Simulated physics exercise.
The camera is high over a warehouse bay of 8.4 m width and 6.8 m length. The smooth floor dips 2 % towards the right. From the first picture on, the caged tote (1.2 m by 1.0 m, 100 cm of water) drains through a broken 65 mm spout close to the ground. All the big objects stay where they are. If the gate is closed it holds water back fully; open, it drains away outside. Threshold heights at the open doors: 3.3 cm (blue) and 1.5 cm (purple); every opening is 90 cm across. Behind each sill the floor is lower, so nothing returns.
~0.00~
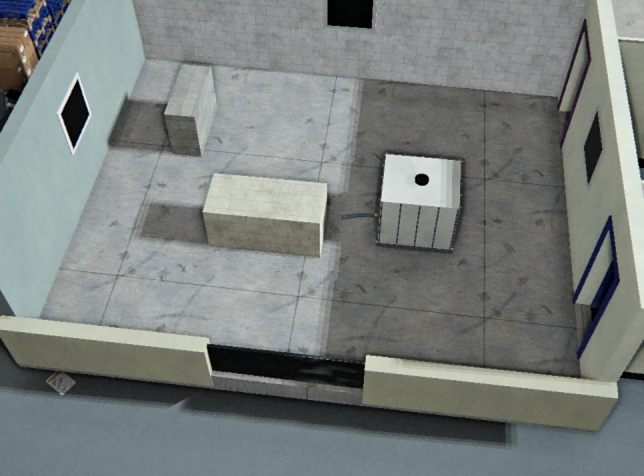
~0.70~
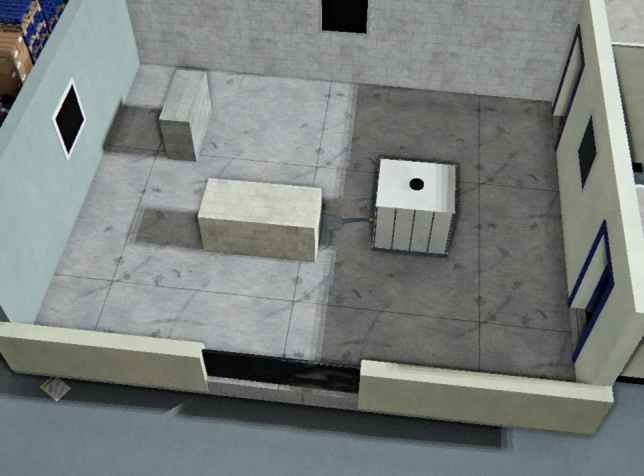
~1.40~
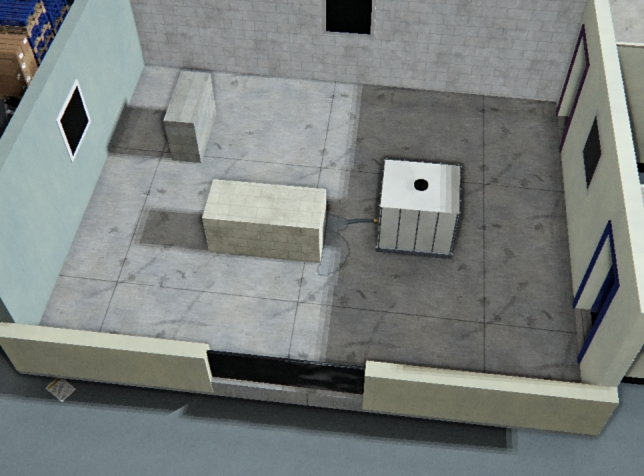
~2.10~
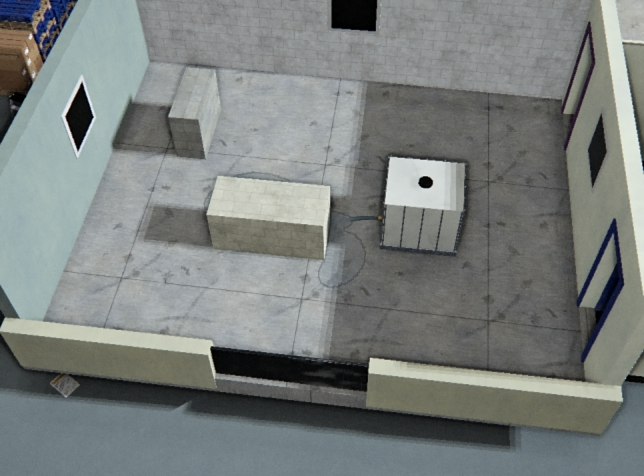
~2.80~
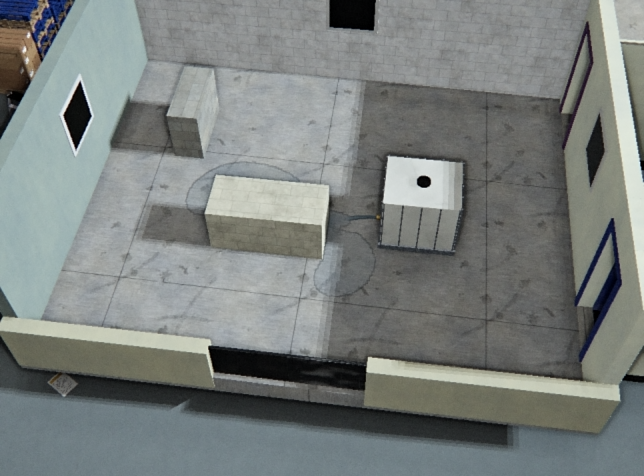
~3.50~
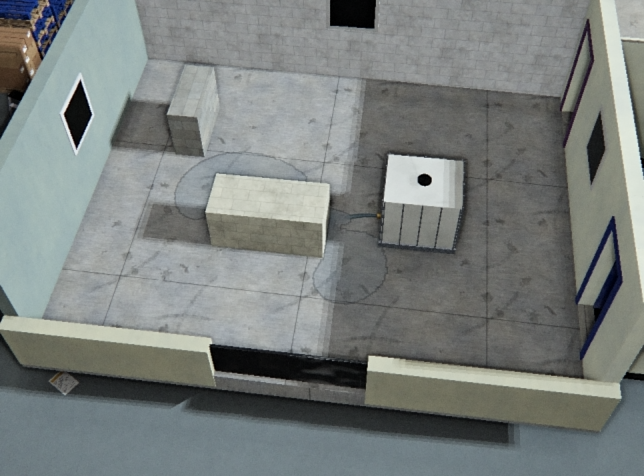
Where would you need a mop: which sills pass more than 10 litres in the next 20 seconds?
One by one: At the blue door it stays under the limit; at the purple door it stays under the limit.
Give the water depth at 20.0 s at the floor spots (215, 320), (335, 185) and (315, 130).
Roughly 0.2, 0.4 and 0.8 cm, in turn.
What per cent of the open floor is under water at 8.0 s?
Some 15 per cent of it.
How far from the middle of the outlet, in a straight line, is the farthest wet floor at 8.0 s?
Roughly 4.2 m.
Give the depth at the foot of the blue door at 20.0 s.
Some 1.4 cm.
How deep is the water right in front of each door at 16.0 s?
In cm: Blue 0.6, purple 0.0.
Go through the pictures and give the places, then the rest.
The jet has just started at (364, 215); the ground is still dry, in the first frame.
From the spout at (359, 220) the water has spread over 0.5 m2; its tip is at a hidden place, and it is 1.4 cm deep on average, in the second frame.
The jet leaves at (364, 221); the sheet reaches a hidden place, 2.7 m away, and wets 1.2 m2, in the third frame.
From the spout at (368, 218) the water has spread over 1.9 m2; its tip is at a hidden place, and it is 1.0 cm deep on average, in the fourth frame.
From the spout at (366, 217) the water has spread over 2.7 m2; its tip is at (188, 195), and it is 0.9 cm deep on average, in the fifth frame.
From the spout at (367, 216) the water has spread over 3.4 m2; its tip is at (184, 178), and it is 0.9 cm deep on average, in the sixth frame.
After 5.0 s water covers 10 % of the floor and is deepest (3 cm) near (324, 216); blue door not reached, purple door not reached.
After 8.0 s water covers 15 % of the floor and is deepest (3 cm) near (324, 216); blue door not reached, purple door not reached.
After 12.0 s water covers 20 % of the floor and is deepest (3 cm) near (324, 216); blue door not reached, purple door not reached.
After 16.0 s water covers 25 % of the floor and is deepest (3 cm) near (324, 216); blue door 0.51 cm at the sill, 0 L in, purple door not reached.
After 20.0 s water covers 40 % of the floor and is deepest (3 cm) near (324, 216); blue door 1.4 cm at the sill, 0 L in, purple door not reached.
